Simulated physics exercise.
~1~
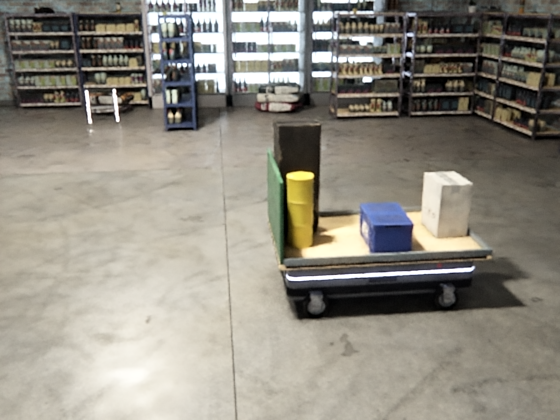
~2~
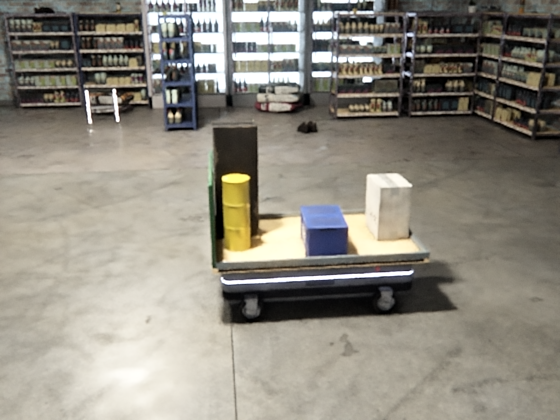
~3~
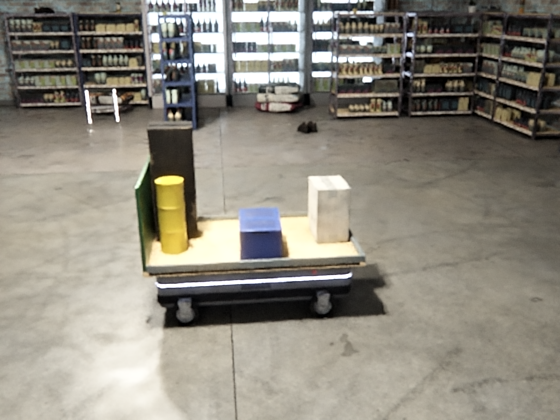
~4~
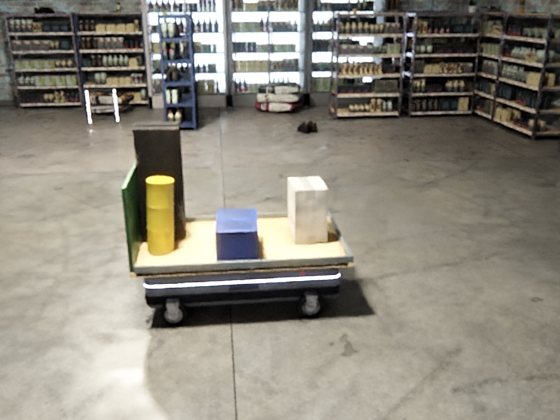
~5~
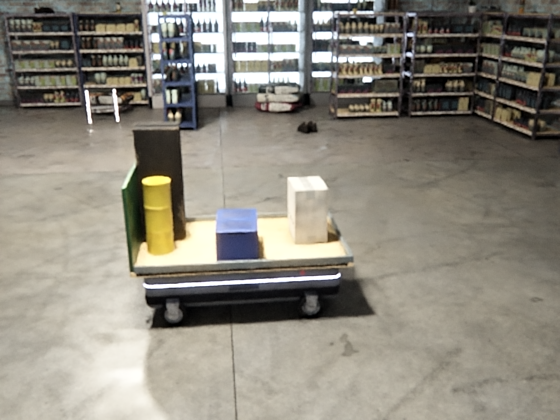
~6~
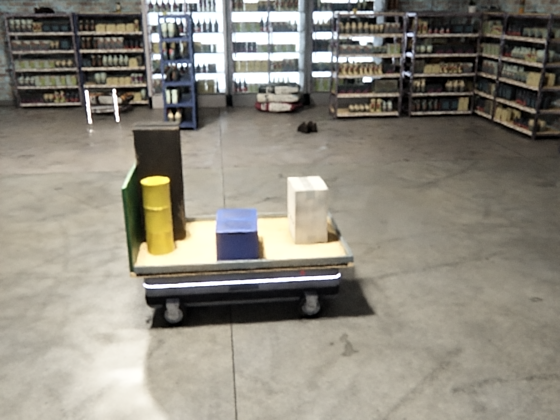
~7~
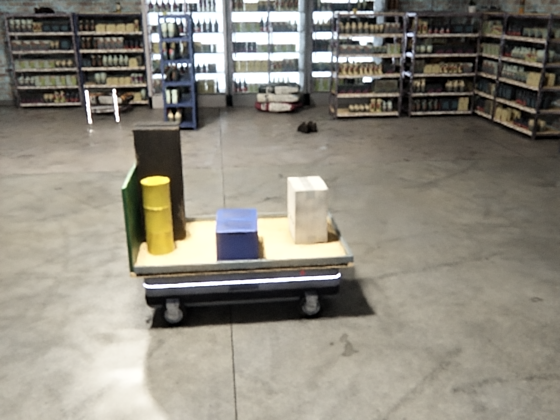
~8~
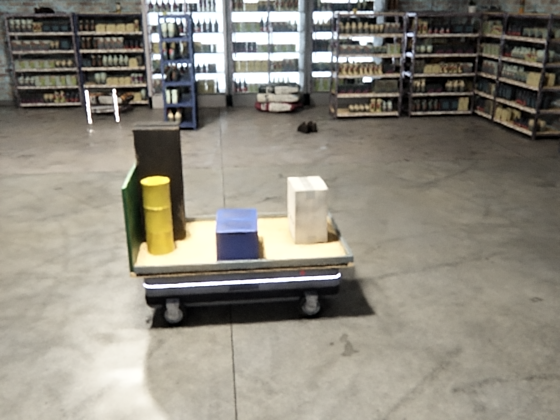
In a dim warehouse with shelves of bottles along the back wall, a low wheeled cart stands on a bare concrete floor. Its flat deck carries a tall black box, a yellow canister, a blue tote and a white box, with a green board upright at the left end. The cart rolls left across the floor, carrying all four items with it. It then slows and comes to a stop left of where it began. For the rest of the clip it stays still, with every item still on the deck and the canister, black box and white box upright.
